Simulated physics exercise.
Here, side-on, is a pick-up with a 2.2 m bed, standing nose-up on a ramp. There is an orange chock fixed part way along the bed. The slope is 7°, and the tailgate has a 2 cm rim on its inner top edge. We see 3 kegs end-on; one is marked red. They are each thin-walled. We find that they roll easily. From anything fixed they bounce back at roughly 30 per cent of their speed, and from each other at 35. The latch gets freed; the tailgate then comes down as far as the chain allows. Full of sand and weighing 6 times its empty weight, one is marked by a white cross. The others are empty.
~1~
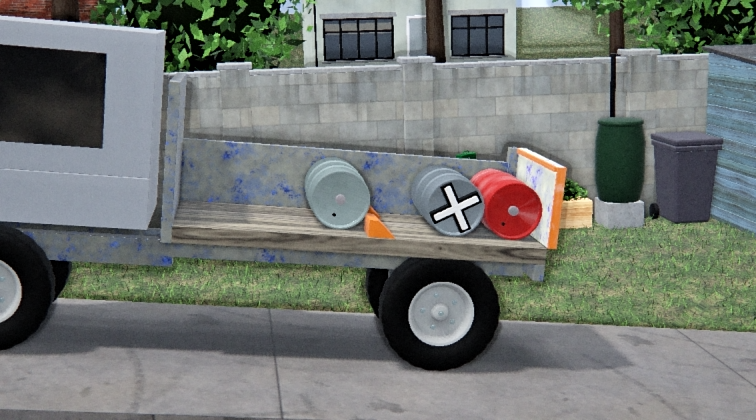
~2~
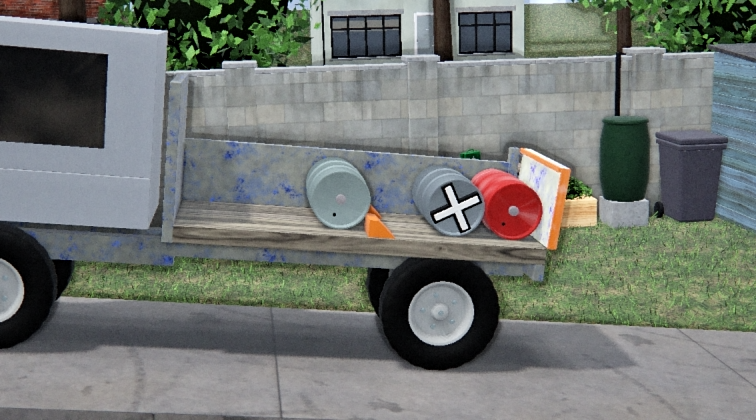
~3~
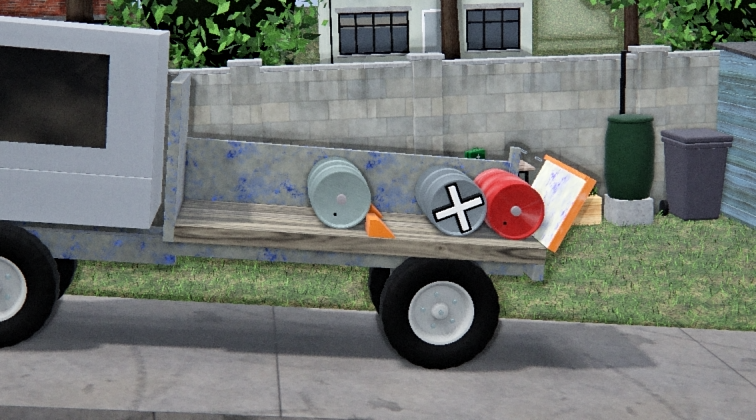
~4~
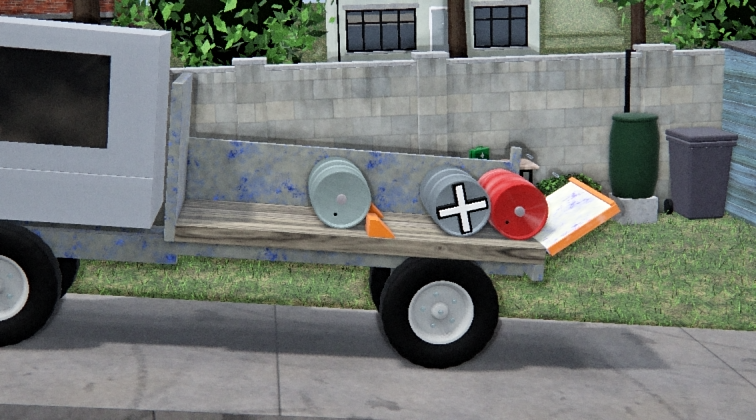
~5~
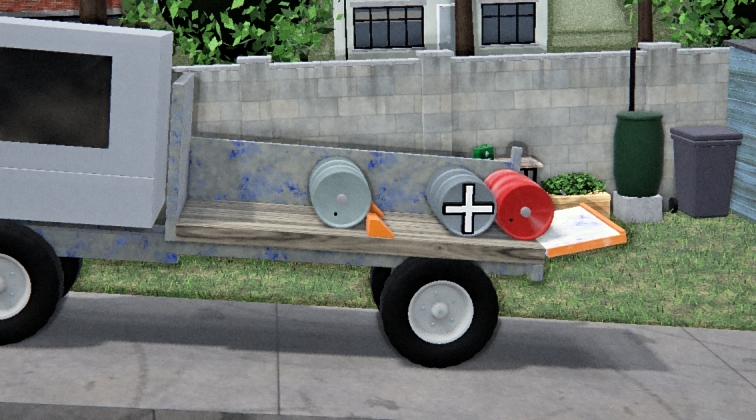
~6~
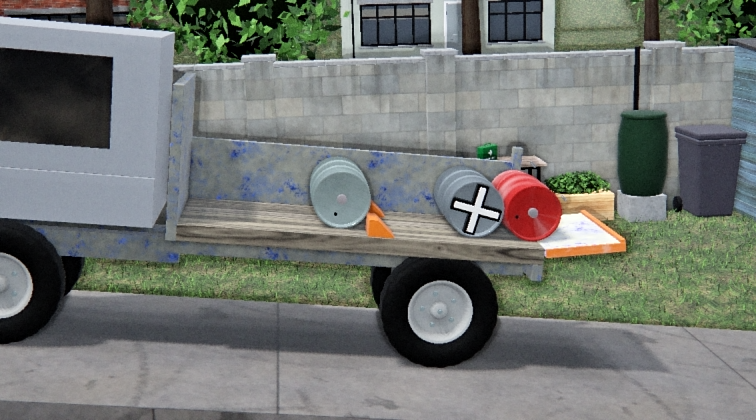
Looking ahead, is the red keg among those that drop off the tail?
Note: Red keg is lost off the back.
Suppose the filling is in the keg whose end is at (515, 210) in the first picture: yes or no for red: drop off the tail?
Red? No, it won't, in that case.
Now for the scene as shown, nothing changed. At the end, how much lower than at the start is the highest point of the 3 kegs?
It sits roughly 0 cm lower at the end.
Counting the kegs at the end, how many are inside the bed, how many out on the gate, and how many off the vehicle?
Tally: 2; 0; 1.
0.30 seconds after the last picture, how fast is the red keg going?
Estimated speed near 0.5 m/s.
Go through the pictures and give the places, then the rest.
Red (514, 212); gate 83° above level, tip at (561, 171); white cross at (456, 208), in the first picture.
Red (515, 212); gate 80° above level, tip at (565, 172), in the second picture.
Red (517, 212); gate 59° above level, tip at (590, 182), in the third picture.
Red (521, 212); gate 31° above level, tip at (615, 209), in the fourth picture.
Red (527, 213); gate 8° above level, tip at (623, 238), in the fifth picture.
Red (534, 214); gate 2° above level, tip at (622, 247), in the sixth picture.
Then, 0.30 s past the sixth picture, red is on the gate, 10 cm past the hinge, rolling right; 0 of 3 are out.
Then, 0.70 s past the sixth picture, red is on the gate, 35 cm past the hinge, rolling right; 0 of 3 are out.
Then, 1.10 s past the sixth picture, red is dropping off the gate; 1 of 3 is out.
Finally (9.30 s after the last picture), red is out on the ground; 1 of 3 is out.
